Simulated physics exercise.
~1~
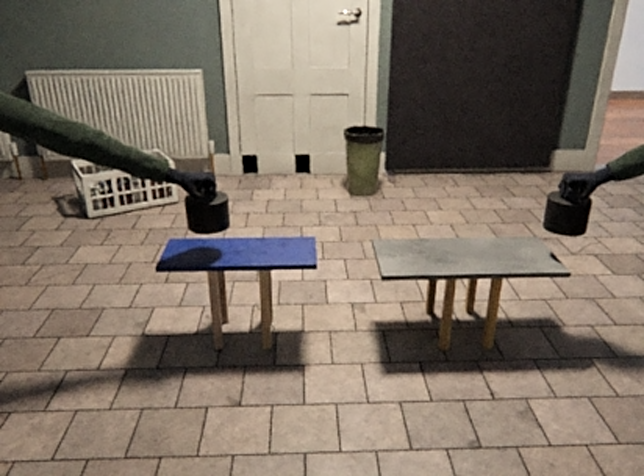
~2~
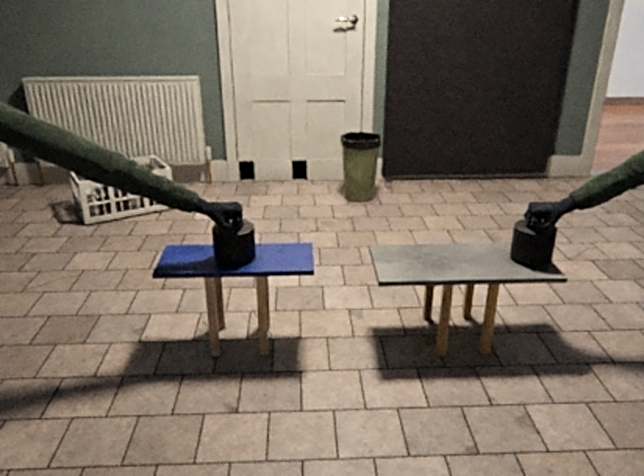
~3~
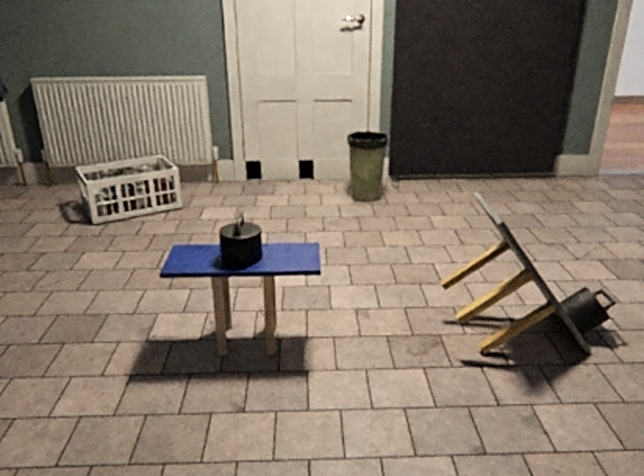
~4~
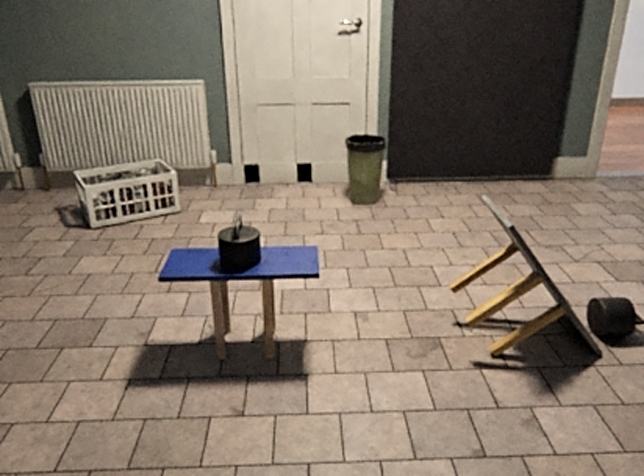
In this clip, two gloved hands lower dark cylindrical objects onto a blue small table and a grey small table. Once released, the blue table stays upright with its object on top, while the grey one tips over to the right and its object ends up on the floor.
